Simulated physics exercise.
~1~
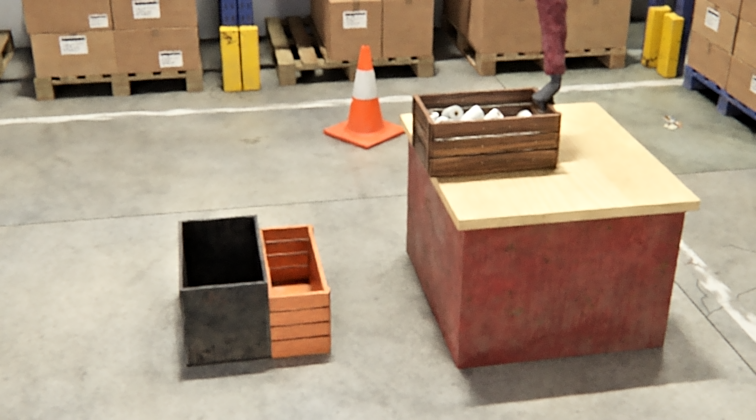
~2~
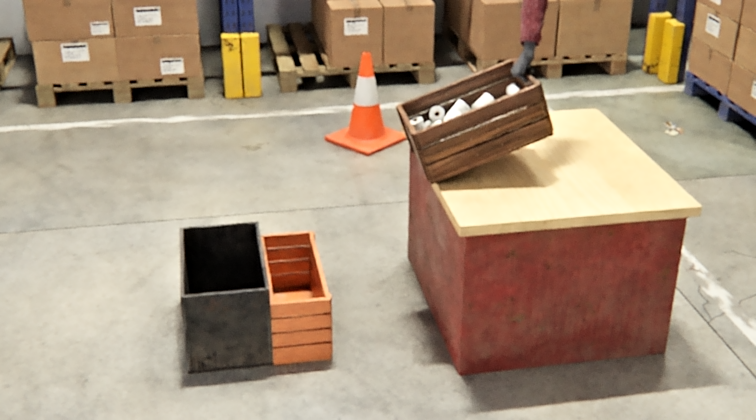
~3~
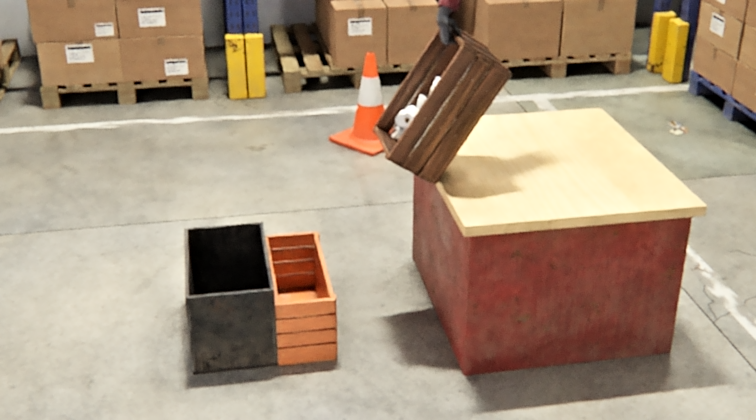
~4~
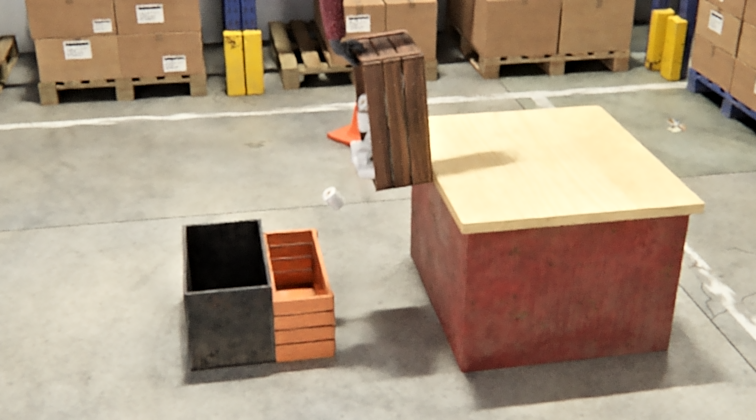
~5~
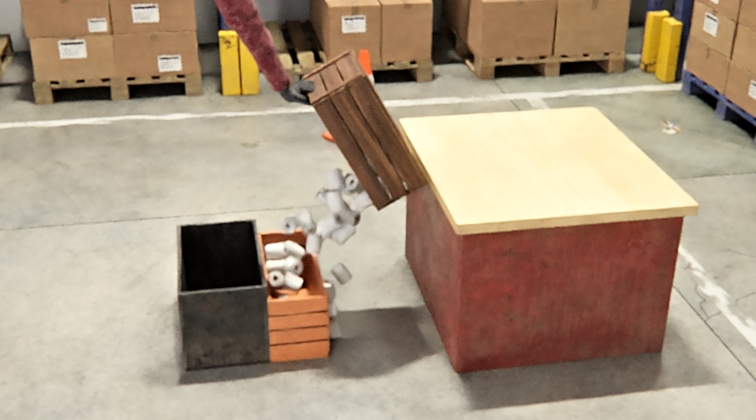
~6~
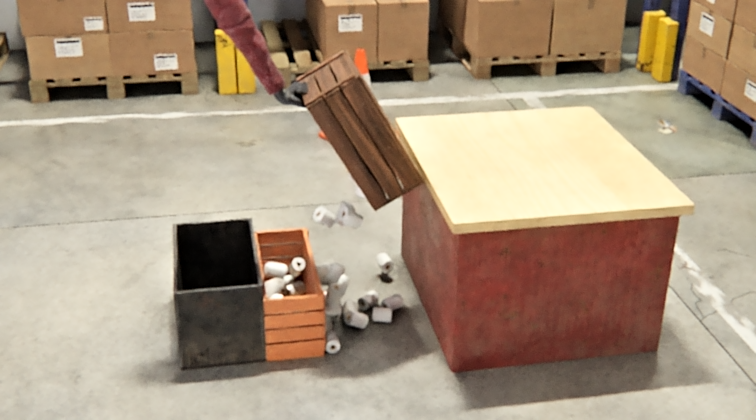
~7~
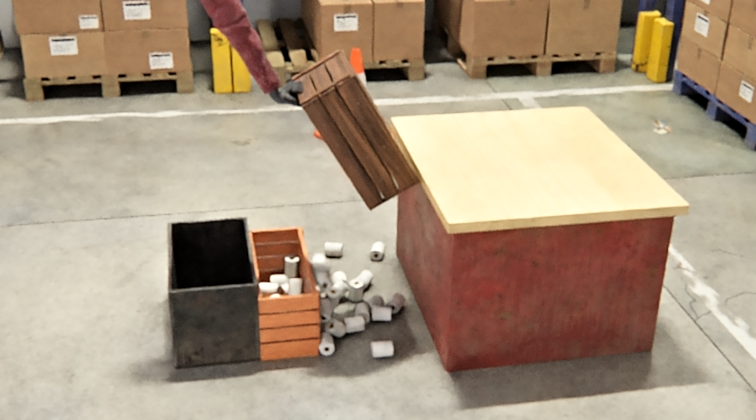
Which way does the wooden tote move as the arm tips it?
The wooden tote moves to the left, tipping over the left end of the bench towards the orange trough.
